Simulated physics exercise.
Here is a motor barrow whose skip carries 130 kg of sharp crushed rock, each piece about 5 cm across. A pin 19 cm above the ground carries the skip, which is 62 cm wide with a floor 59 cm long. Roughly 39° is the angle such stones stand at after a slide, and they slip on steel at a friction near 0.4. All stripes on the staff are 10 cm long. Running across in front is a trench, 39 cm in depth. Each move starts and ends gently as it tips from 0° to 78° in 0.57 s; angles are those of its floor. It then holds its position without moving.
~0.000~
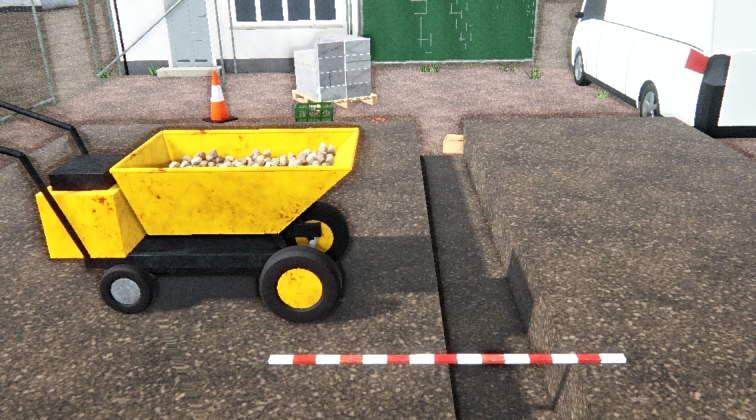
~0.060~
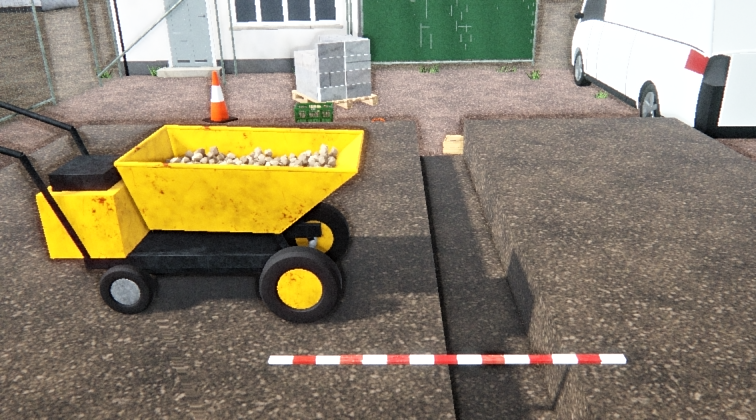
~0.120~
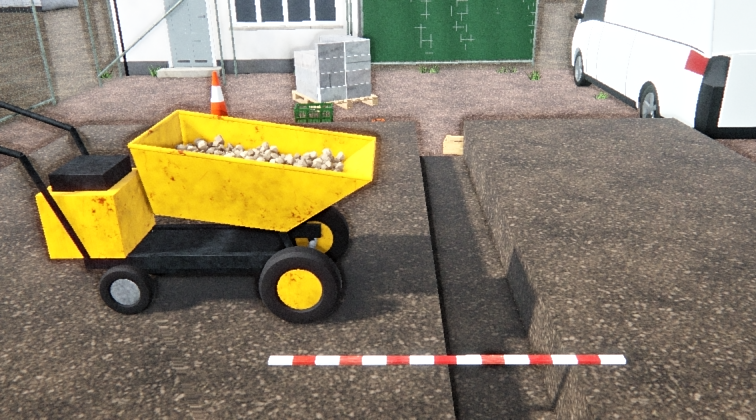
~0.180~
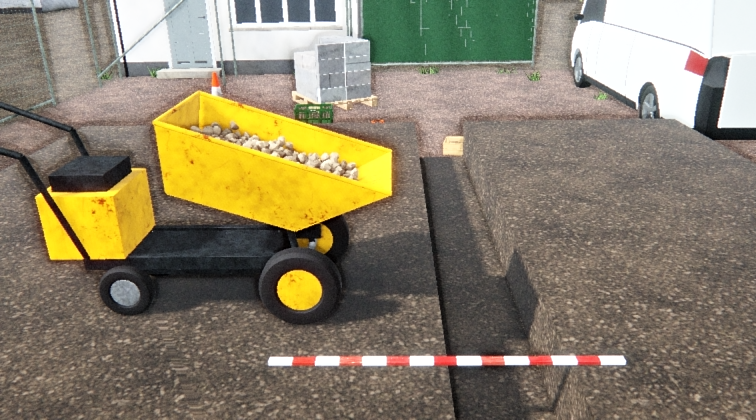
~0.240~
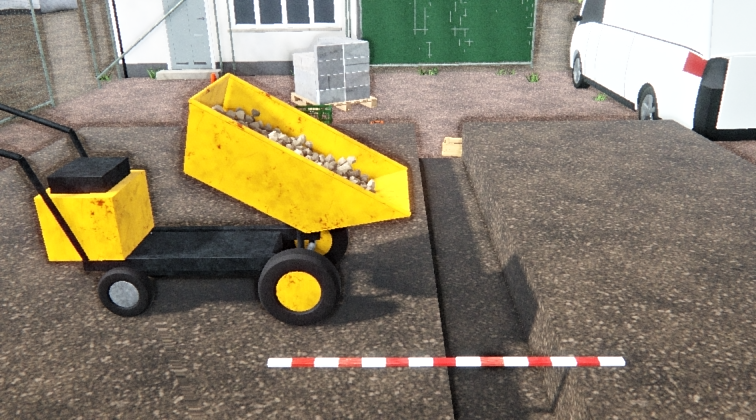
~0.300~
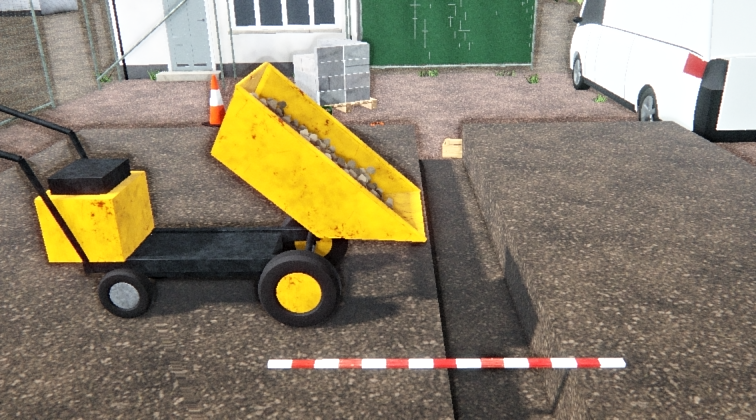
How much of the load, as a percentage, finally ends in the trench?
I would put it at about 93 per cent.
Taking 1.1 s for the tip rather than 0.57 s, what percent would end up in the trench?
Estimate: About 100 %.
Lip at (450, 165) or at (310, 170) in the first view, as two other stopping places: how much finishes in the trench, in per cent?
Estimates: 35 % then 70 %.
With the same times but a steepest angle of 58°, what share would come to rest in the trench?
Roughly 75 percent.
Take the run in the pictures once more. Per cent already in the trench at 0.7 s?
Some 45 per cent of the load by that point.
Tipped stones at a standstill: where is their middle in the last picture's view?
Around (500, 346).
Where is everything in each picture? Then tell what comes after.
In the first frame, the skip is at 0°, its lip at (351, 168); the top of the load is at (316, 156).
In the second frame, the skip is at 2°, its lip at (357, 171); the top of the load is at (284, 158); the stones move at 0.6 m/s on average.
The third frame shows lip at (371, 179), floor tilted 9°, highest stones at (201, 146); the stones move at 1.1 m/s on average.
The fourth frame shows lip at (391, 194), floor tilted 18°, highest stones at (207, 131); the stones move at 1.7 m/s on average.
The fifth frame shows lip at (410, 215), floor tilted 30°, highest stones at (227, 115); the stones move at 1.9 m/s on average.
The sixth frame shows lip at (425, 240), floor tilted 42°, highest stones at (260, 103); the stones move at 2.0 m/s on average.
After 0.4 s the floor is at 66°; 100 % in the skip; the foremost stones are at (421, 258).
After 0.7 s the floor is at 78°; 54 % in the skip, 46 % in the trench; the foremost stones are at (502, 318).
After 1.0 s the floor is at 78°; 0 % in the skip, 93 % in the trench, 7 % past the trench; the foremost stones are at (680, 300).
After 3.0 s the floor is at 78°; 0 % in the skip, 93 % in the trench, 7 % past the trench; the foremost stones are past the picture's edge.
